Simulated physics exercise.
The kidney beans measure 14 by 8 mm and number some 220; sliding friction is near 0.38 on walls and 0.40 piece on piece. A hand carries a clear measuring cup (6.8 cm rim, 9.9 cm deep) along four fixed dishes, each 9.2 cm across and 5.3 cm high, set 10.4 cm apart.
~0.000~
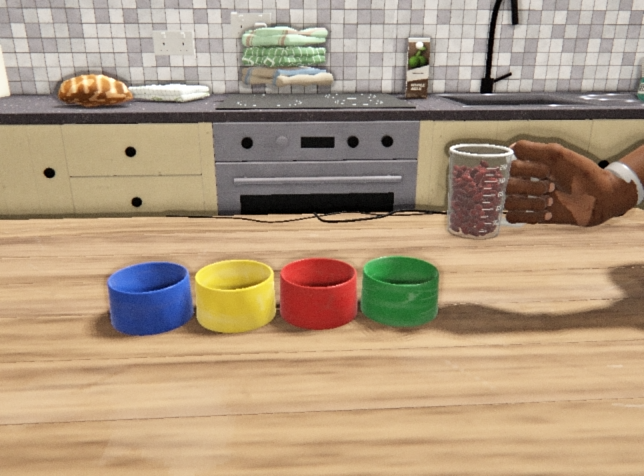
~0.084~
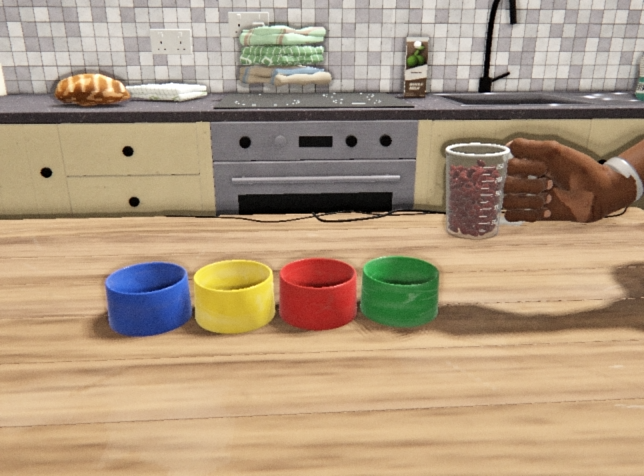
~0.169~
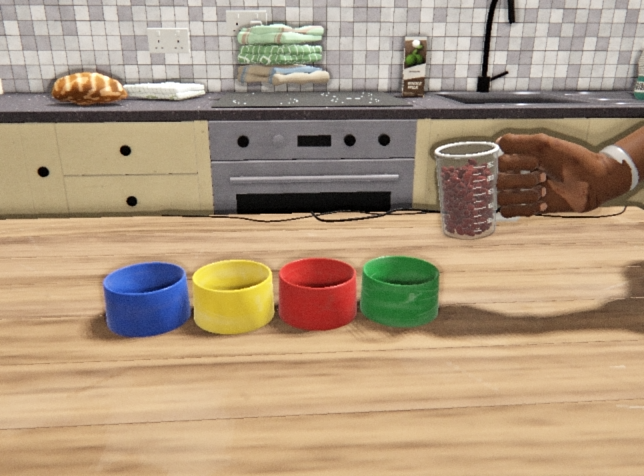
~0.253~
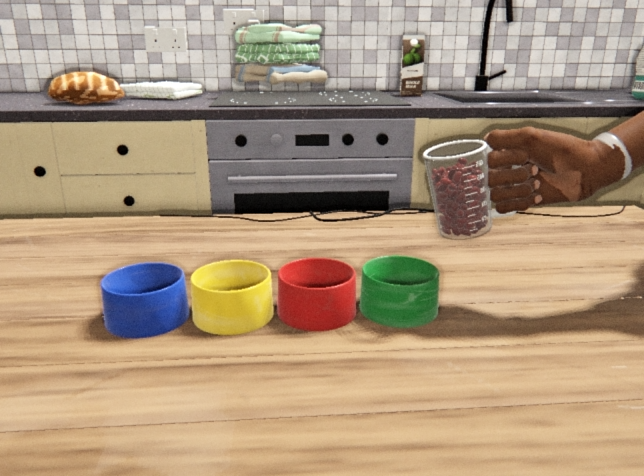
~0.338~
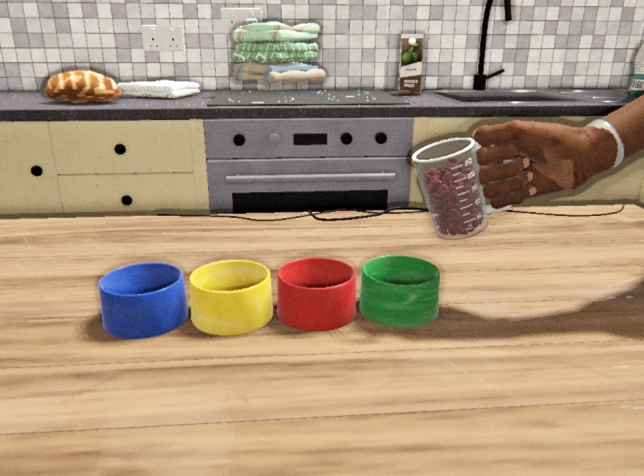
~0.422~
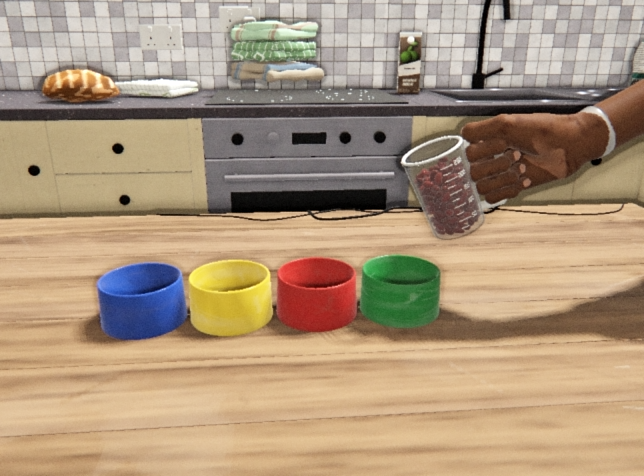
A hand held a clear measuring cup of dark red beans above a wooden counter, then moved it a little to the left while tilting it toward a row of blue, yellow, red and green dishes.
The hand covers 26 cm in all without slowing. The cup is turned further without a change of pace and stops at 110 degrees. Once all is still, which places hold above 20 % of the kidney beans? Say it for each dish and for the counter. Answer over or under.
Red dish: Under; blue dish: Under; green dish: Under; yellow dish: Over; on the counter: Under.
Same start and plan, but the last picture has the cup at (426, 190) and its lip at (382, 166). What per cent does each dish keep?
Red 0, blue 10, green 0, yellow 80.
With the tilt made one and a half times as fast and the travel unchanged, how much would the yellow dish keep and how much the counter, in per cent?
Then: Yellow 40; counter 10.
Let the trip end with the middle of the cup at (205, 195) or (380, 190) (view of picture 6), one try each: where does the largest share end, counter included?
The winner: Yellow, then red.
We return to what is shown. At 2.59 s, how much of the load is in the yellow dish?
About 85 per cent by then.
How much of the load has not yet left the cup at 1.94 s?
Some 55 per cent of the load.
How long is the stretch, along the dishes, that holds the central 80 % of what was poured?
About 6 cm.
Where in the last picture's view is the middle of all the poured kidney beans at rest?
Near (225, 300).
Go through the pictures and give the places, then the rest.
Cup at (477, 192), tilt 0 degrees, lip at (452, 151), moved 0.0 cm; middle of the pieces at (475, 197); green dish at (401, 270); red dish at (318, 273); yellow dish at (234, 275); blue dish at (149, 277), in the first picture.
Cup at (474, 191), tilt 2 degrees, lip at (448, 152), moved 0.3 cm; middle of the pieces at (473, 197), in the second picture.
Cup at (468, 191), tilt 7 degrees, lip at (437, 154), moved 1.2 cm; middle of the pieces at (467, 196), in the third picture.
Cup at (460, 191), tilt 13 degrees, lip at (426, 157), moved 2.1 cm; middle of the pieces at (460, 196), in the fourth picture.
Cup at (453, 190), tilt 18 degrees, lip at (414, 160), moved 3.1 cm; middle of the pieces at (453, 195), in the fifth picture.
Cup at (446, 189), tilt 24 degrees, lip at (404, 163), moved 4.0 cm; middle of the pieces at (447, 194); green dish at (401, 270); red dish at (317, 273); yellow dish at (230, 276); blue dish at (140, 279). The cup turns about 65 degrees a second and travels 11 cm a second, in the sixth picture.
After 1.33 s, tilt 84 degrees; cup holds 100 %.
After 1.94 s, tilt 110 degrees; cup holds 55 %, red 5 %, yellow 35 %.
After 2.59 s, tilt 110 degrees; cup holds 5 %, red 5 %, yellow 85 %.
By 3.4 s all is still; red 5 %, blue 0 %, green 0 %, yellow 90 %, counter 5 %.
